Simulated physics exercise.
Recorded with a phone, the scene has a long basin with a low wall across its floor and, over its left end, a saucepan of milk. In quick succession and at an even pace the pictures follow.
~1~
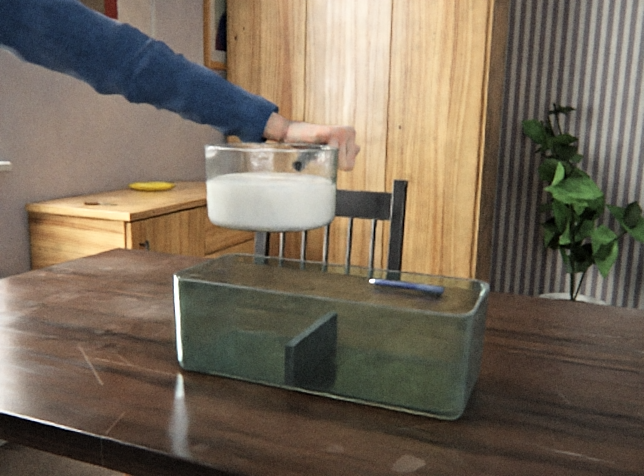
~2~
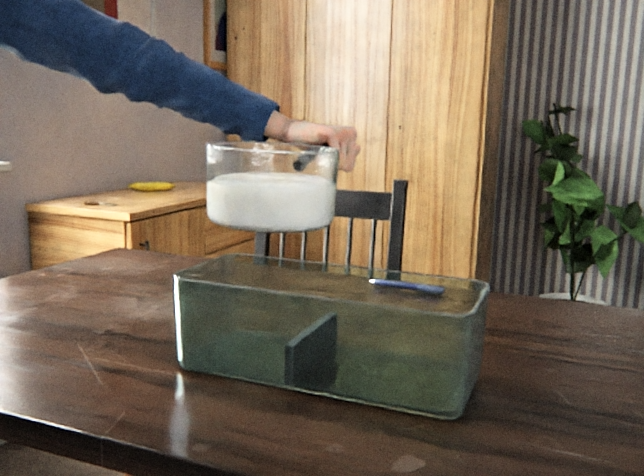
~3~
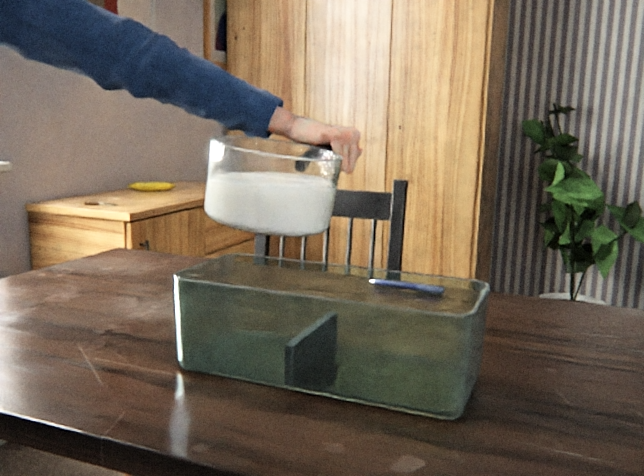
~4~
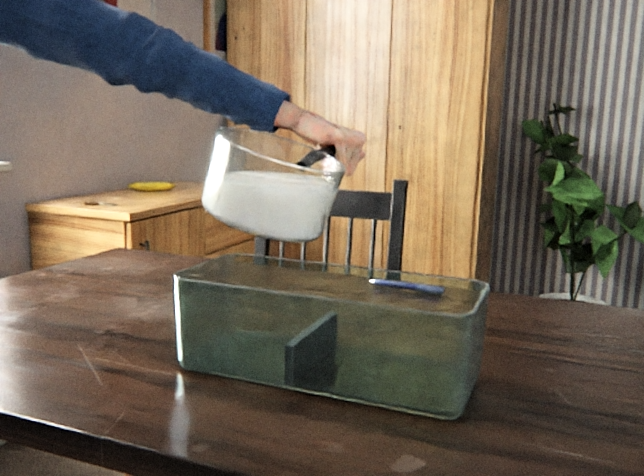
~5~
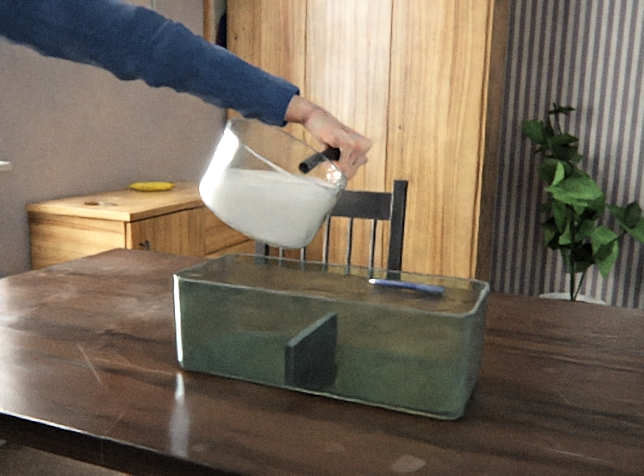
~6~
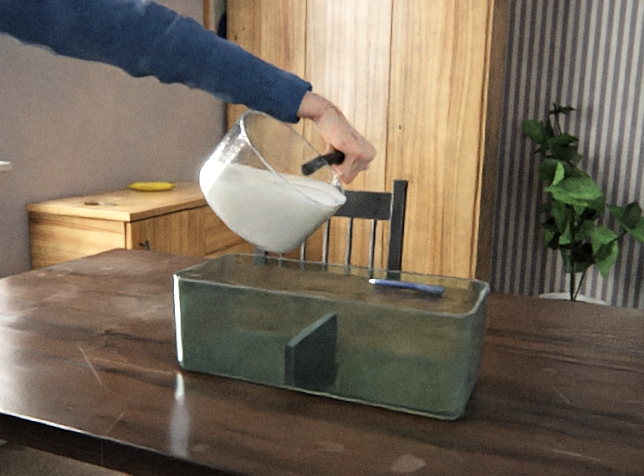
A glass saucepan of milk tilting steadily to the right in a blue-sleeved person's hand above a long, water-filled glass basin.
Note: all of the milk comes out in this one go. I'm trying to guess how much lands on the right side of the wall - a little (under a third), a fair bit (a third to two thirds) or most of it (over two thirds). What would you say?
I would say most of it, over two thirds.
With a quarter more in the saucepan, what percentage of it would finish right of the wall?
Estimate: Close to 75 per cent.
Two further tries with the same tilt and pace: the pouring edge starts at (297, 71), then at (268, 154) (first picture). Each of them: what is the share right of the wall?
It comes to about 55 %, followed by about 15 %.
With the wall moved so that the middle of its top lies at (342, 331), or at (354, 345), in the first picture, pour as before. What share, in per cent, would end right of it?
Estimated: 45 % first, 40 % second.
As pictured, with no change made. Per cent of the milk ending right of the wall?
Close to 75 in a hundred.
A moment on, the saucepan is tipped right over and 21 per cent is still to pour, 1 is left of the wall and 53 right of it.
Next, the saucepan is tipped right over and 3 per cent is still to pour, 16 is left of the wall and 74 right of it.
Then the saucepan is tipped right over and 0 per cent is still to pour, 20 is left of the wall and 77 right of it.
Later the saucepan is tipped right over and 0 per cent is still to pour, 21 is left of the wall and 77 right of it.
Finally, 22 per cent lies left of the wall, 76 right of it and 2 outside.
